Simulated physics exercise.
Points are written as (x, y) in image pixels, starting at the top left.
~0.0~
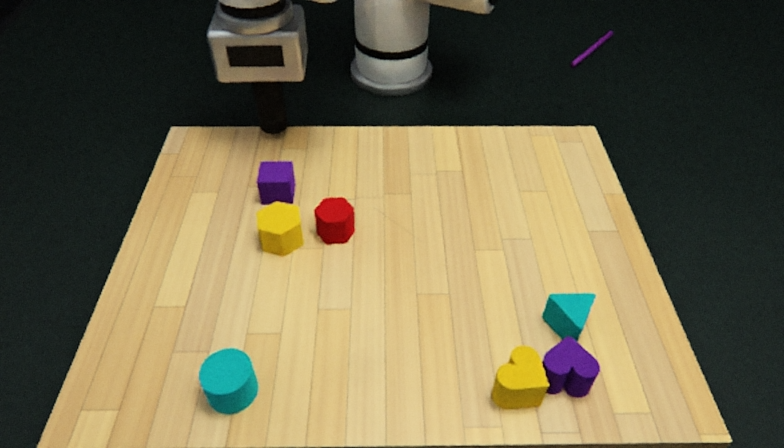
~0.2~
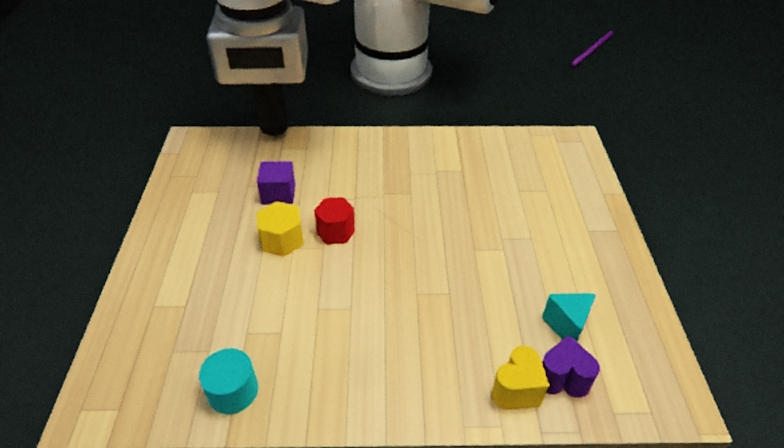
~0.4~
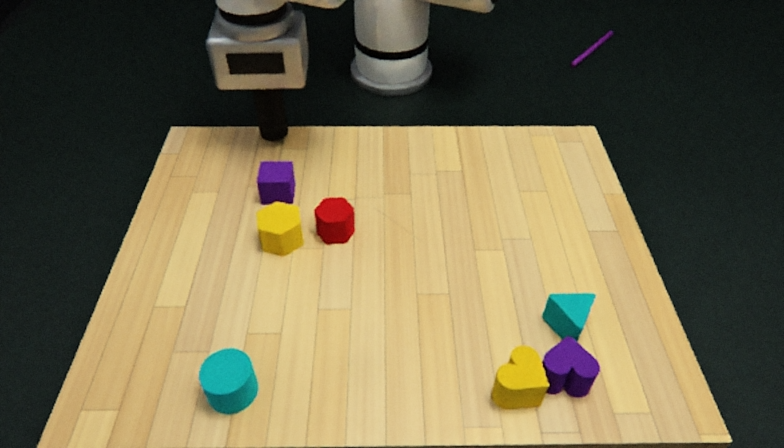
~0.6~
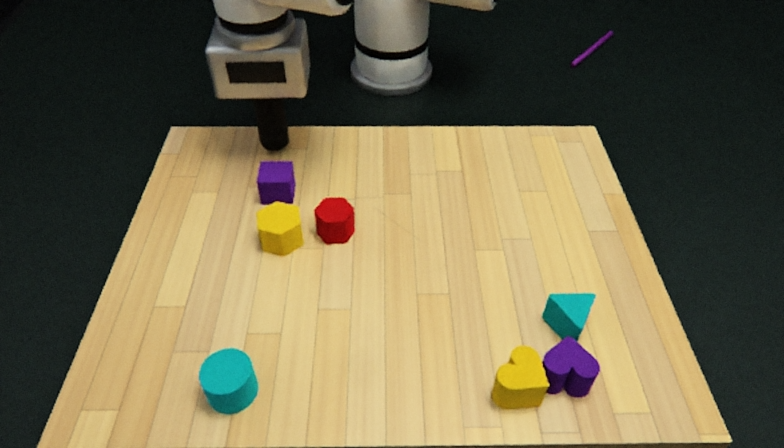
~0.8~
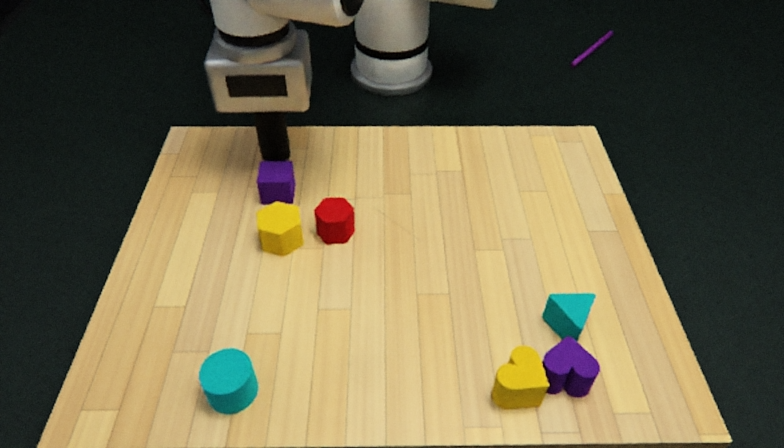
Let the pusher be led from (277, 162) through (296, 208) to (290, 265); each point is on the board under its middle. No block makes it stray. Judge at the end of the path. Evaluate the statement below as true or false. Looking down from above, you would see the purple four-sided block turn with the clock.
That claim is true.
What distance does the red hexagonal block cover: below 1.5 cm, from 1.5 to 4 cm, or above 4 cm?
Distance: Less than 1.5 cm.
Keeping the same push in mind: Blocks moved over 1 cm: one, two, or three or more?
Blocks that move over 1 cm: Two.
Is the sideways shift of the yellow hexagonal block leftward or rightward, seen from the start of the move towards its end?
The yellow hexagonal block goes right.
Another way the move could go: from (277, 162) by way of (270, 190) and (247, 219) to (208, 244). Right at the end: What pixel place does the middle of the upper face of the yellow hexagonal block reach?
I'd place it at (286, 232), taking the centre of its top.
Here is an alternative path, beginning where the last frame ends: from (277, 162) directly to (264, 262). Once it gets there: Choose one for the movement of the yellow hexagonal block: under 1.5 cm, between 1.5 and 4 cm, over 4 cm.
Over 4 cm.
What follows on the original path. One third of the way, pusher at (288, 185); purple four-sided block at (275, 191), turned 20° clockwise; yellow hexagonal block at (278, 220).
Two thirds of the way, pusher at (298, 219); purple four-sided block at (274, 224), turned 35° clockwise; yellow hexagonal block at (266, 259).
At the end, pusher at (289, 259); purple four-sided block at (252, 258), turned 65° clockwise; yellow hexagonal block at (238, 296), turned 15° anticlockwise; red hexagonal block still.
